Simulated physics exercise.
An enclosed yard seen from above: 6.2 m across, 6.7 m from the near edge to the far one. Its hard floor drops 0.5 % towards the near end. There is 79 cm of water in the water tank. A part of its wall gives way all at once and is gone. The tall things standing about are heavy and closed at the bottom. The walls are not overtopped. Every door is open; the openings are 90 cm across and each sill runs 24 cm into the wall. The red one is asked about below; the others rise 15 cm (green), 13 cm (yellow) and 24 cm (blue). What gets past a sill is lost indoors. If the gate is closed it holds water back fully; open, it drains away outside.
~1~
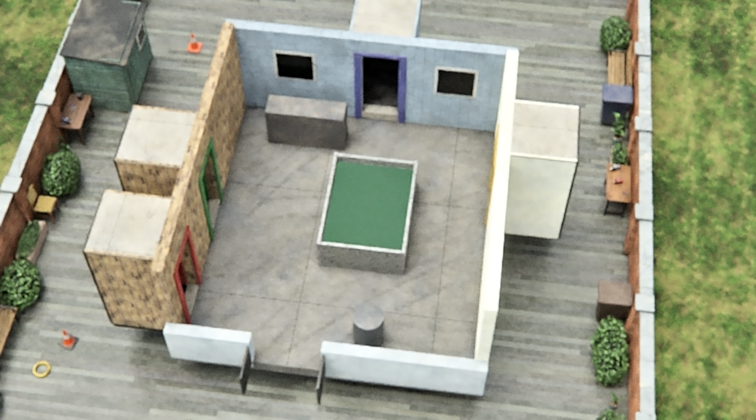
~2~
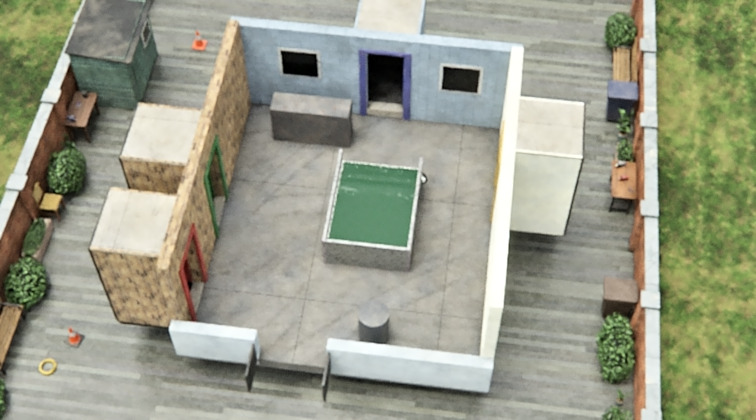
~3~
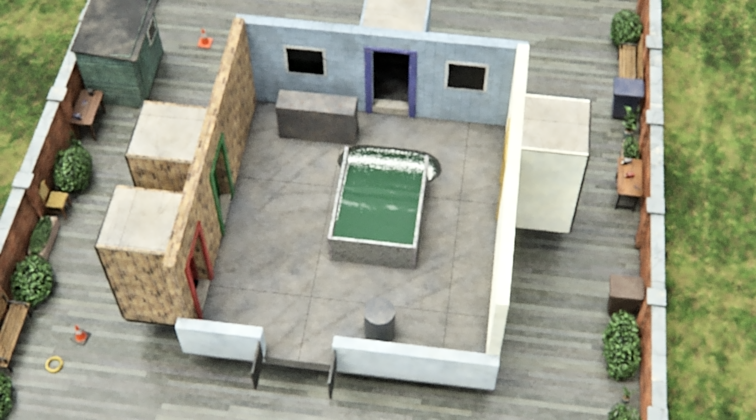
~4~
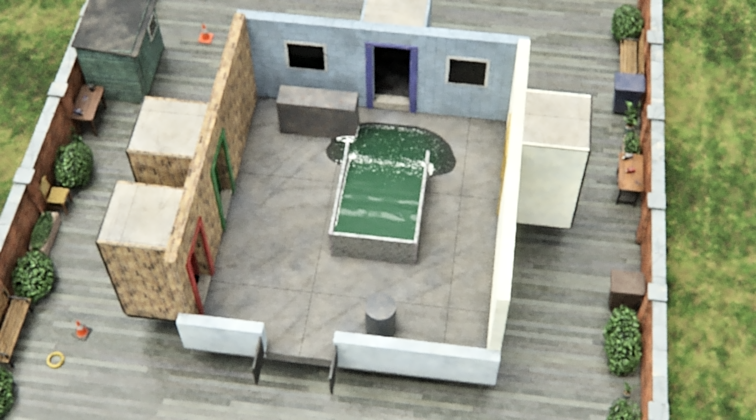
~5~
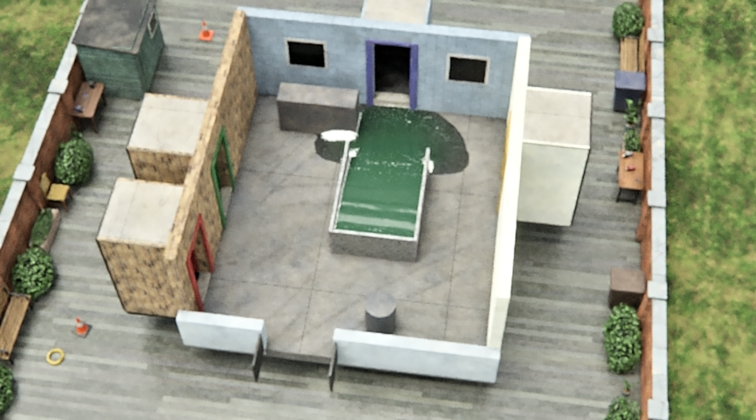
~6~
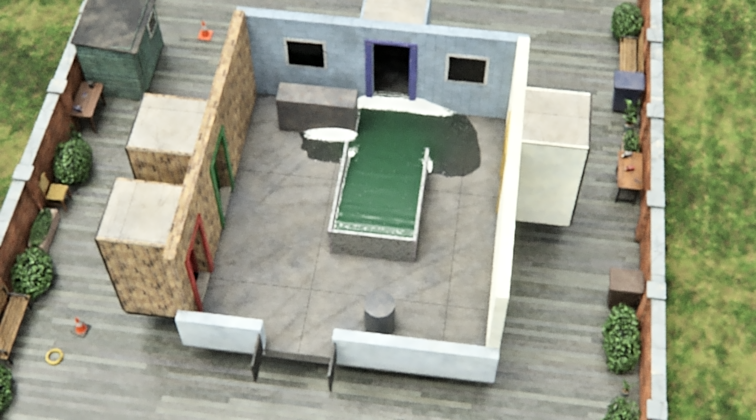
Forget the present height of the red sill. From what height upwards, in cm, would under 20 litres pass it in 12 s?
About 7 cm.
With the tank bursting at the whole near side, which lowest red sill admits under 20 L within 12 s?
About 8.5 cm.
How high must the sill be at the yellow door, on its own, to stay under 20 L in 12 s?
Roughly 10.0 cm at yellow.
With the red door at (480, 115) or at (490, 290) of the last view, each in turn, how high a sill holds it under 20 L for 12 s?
Roughly 30 and 8.5 cm.
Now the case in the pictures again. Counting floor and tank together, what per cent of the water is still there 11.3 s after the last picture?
Roughly 78 in a hundred.
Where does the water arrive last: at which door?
The red one.
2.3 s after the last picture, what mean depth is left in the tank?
Roughly 19 cm on average.
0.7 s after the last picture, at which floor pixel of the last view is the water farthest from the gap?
Near (250, 122).
Then, 0.7 s after the last picture water covers 25 % of the floor, deepest (52 cm) near (394, 108); it has not reached the red door.
Then, 2.3 s after the last picture water covers 45 % of the floor, deepest (42 cm) near (257, 94); it has not reached the red door.
Then, 11.3 s after the last picture water covers 100 % of the floor, deepest (12 cm) near (196, 331); 10 cm at the red door, 43 litres in over its 5 cm sill.
At the red door as built, the water peaked near 12 cm, 10.1 s after the last picture.
With a sill of 6.5 cm, 26 litres would have come in within the 12 s; with 9 cm, 7 litres. So under 20 litres takes about 7 cm.
